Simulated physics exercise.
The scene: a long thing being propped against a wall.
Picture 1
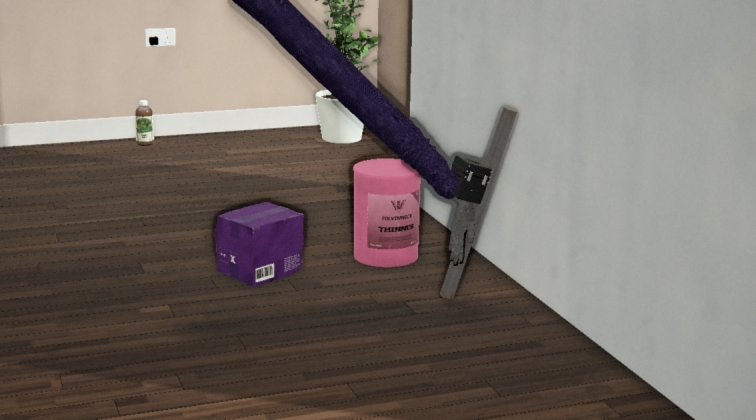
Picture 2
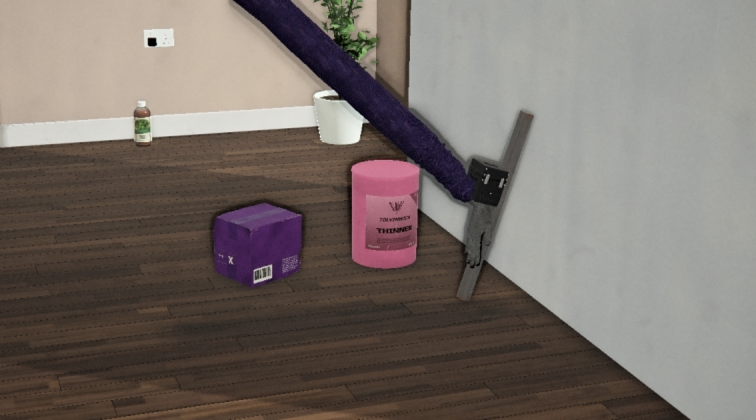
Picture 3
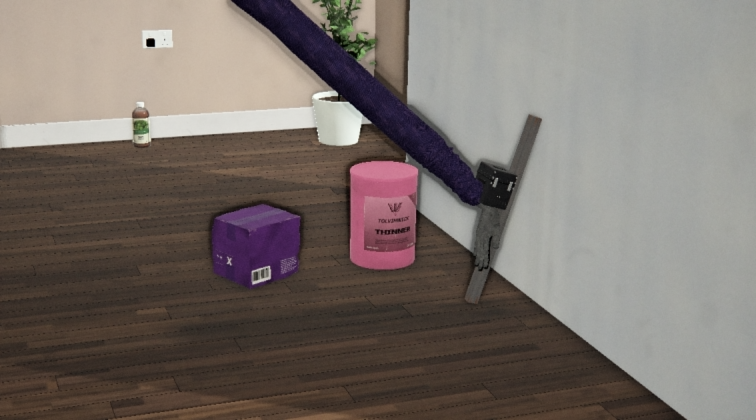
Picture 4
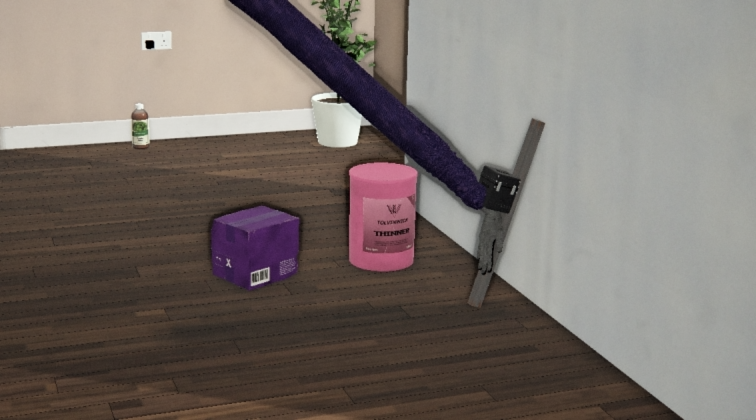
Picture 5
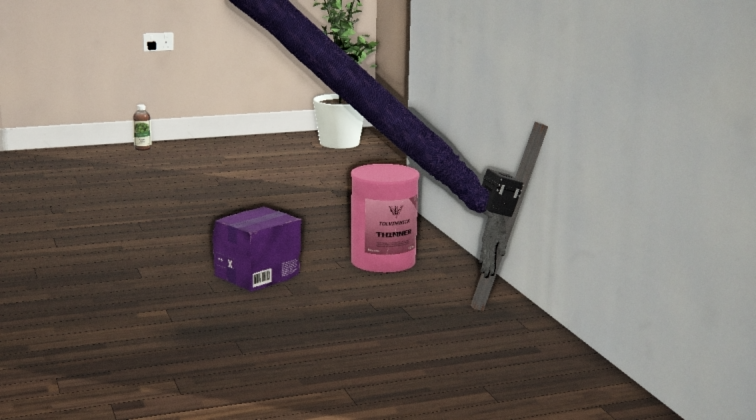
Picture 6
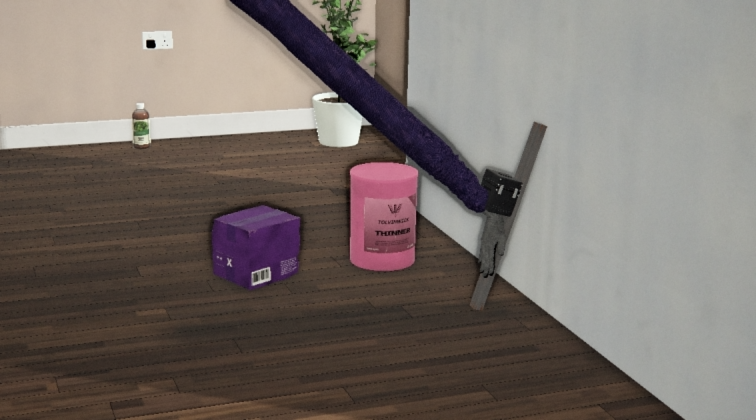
A dark purple arm moves a grey pole slightly right and leans it against the wall.
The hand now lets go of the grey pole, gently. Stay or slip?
The pole holds.
Then, 0.20 s after the last picture, nothing has stirred.
Then, 0.50 s after the last picture, grey pole resting near (508, 217).
At rest, all 3 in place. Seen from the same camera at the end, grey pole near (508, 217). The pole remains leaning.
